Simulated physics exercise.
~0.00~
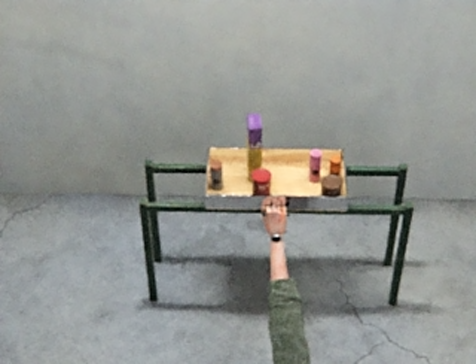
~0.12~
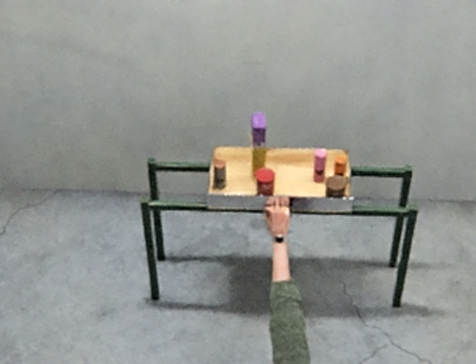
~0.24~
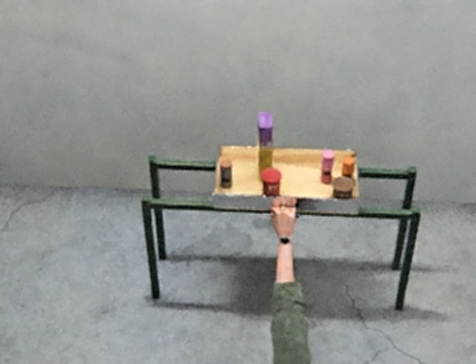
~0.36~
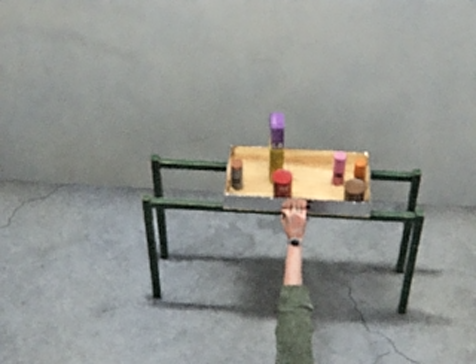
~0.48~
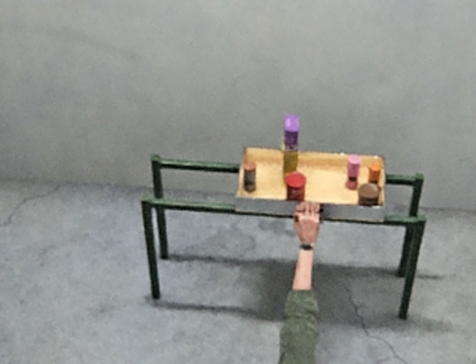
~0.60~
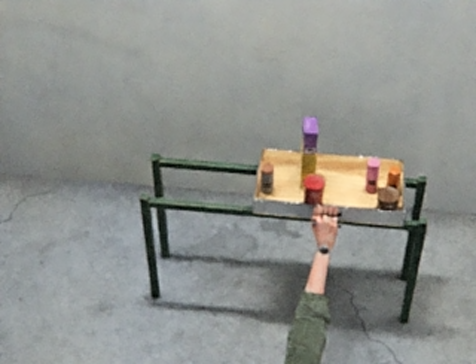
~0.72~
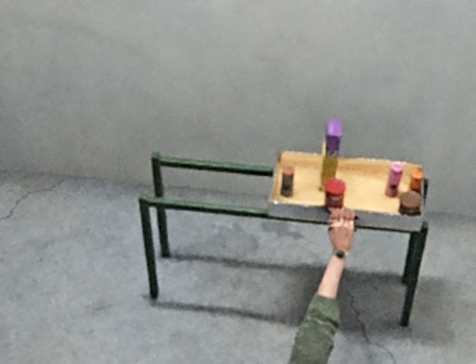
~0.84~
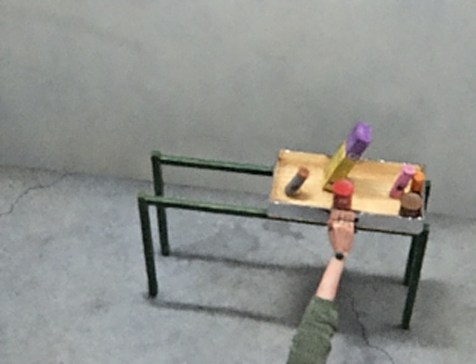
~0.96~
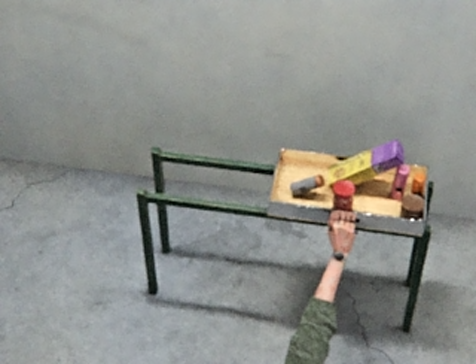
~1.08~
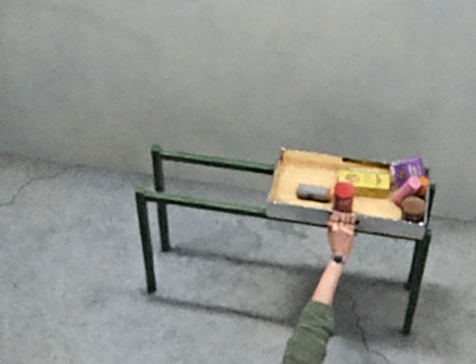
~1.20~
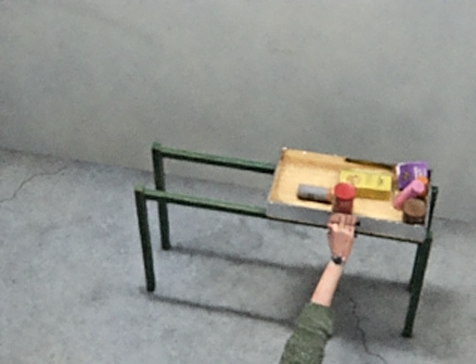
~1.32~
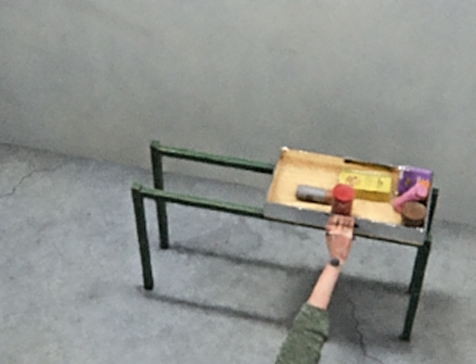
Tray of tins, packets and shakers sliding right under a hand's push, stopping abruptly, with the stacked packets and grey shaker toppling.
